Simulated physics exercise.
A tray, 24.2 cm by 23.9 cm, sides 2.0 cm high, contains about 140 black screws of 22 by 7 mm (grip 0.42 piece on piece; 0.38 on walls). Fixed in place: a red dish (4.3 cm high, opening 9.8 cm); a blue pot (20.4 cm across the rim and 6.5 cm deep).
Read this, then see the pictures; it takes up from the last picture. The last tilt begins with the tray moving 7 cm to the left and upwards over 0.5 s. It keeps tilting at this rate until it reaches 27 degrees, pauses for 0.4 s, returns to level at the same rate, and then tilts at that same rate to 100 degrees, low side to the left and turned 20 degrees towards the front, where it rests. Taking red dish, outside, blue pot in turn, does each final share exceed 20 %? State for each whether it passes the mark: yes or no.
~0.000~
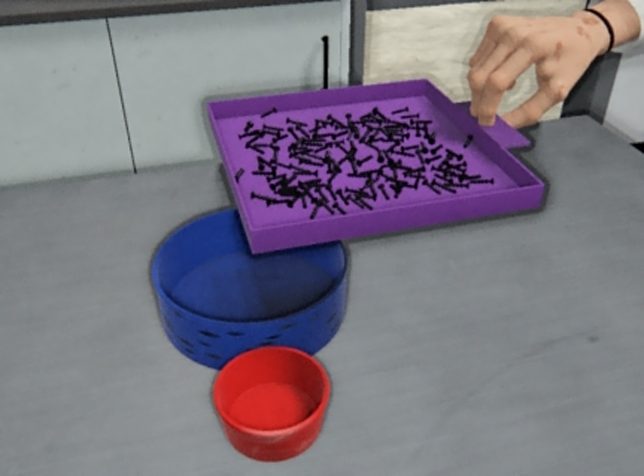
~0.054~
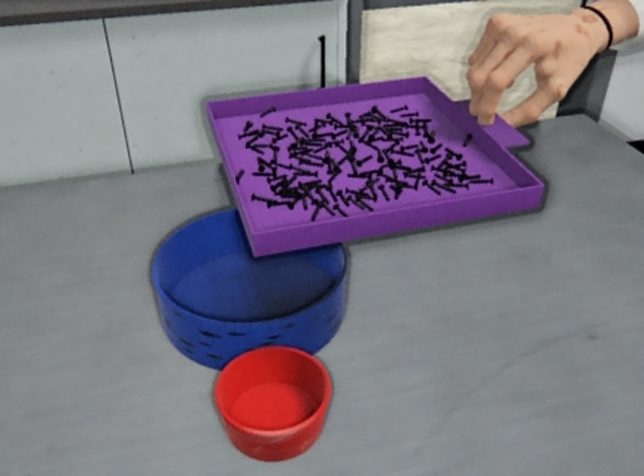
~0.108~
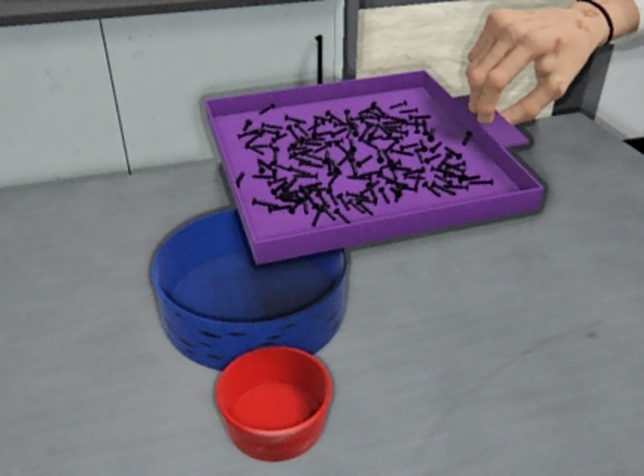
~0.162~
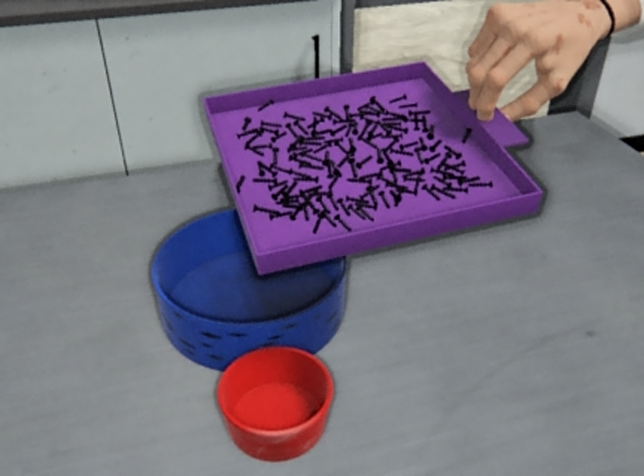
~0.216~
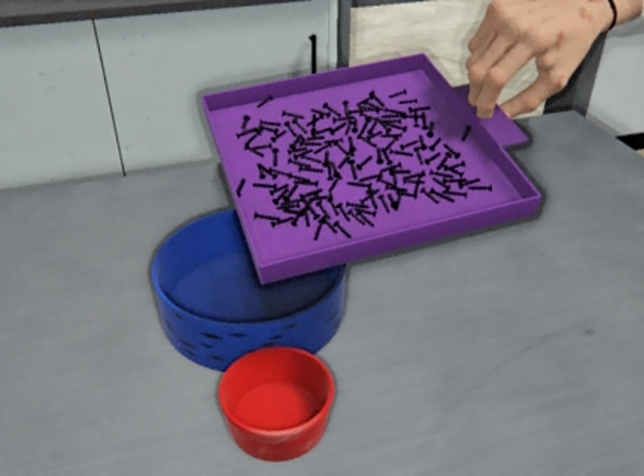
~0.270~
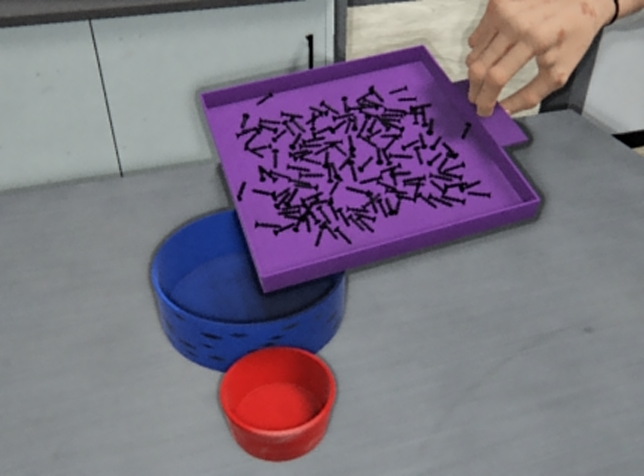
Result: Red dish yes; outside everything yes; blue pot yes.
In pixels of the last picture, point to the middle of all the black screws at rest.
Centre, last frame: Approx. (286, 372) px.
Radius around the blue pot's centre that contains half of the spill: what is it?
Distance from centre: Approx. 12 cm.
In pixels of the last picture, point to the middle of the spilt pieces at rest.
(308, 370).
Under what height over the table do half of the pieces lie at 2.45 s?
Roughly 12 cm.
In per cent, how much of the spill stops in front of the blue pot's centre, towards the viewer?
Share of spill: Approx. 100 %.
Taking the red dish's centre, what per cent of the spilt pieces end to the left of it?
Some 30 per cent.
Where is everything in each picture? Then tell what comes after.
In the first frame, tray at (405, 209); tilt 0 degrees; leading edge at (226, 156); middle of the load at (345, 159); red dish at (272, 387); blue pot at (251, 259).
In the second frame, tray at (406, 210); tilt 1 degrees; leading edge at (226, 157); middle of the load at (345, 159).
In the third frame, tray at (406, 216); tilt 3 degrees; leading edge at (227, 160); middle of the load at (344, 159).
In the fourth frame, tray at (406, 224); tilt 7 degrees; low side front left; leading edge at (227, 165); middle of the load at (344, 160).
In the fifth frame, tray at (406, 231); tilt 11 degrees; low side front left; leading edge at (227, 169); middle of the load at (344, 161).
In the sixth frame, tray at (406, 238); tilt 15 degrees; low side front left; leading edge at (228, 174); middle of the load at (345, 163); red dish at (278, 387); blue pot at (250, 260). It turns about 70 degrees a second.
After 1.11 s, tilt 16 degrees; tray 100 %; middle of all pieces on or above the table near (346, 224).
After 1.81 s, tilt 25 degrees; tray 100 %; middle of all pieces on or above the table near (285, 201).
Then, at 2.45 s, tilt 71 degrees; tray 80 %, red dish 5 %, in the air 15 %; middle of all pieces on or above the table near (271, 281).
Then, at 3.06 s, tilt 100 degrees; tray 20 %, blue pot 25 %, outside 25 %, red dish 35 %; middle of all pieces on or above the table near (285, 352).
By 4.2 s all is still; tray 0 %, blue pot 30 %, outside 35 %, red dish 35 %.
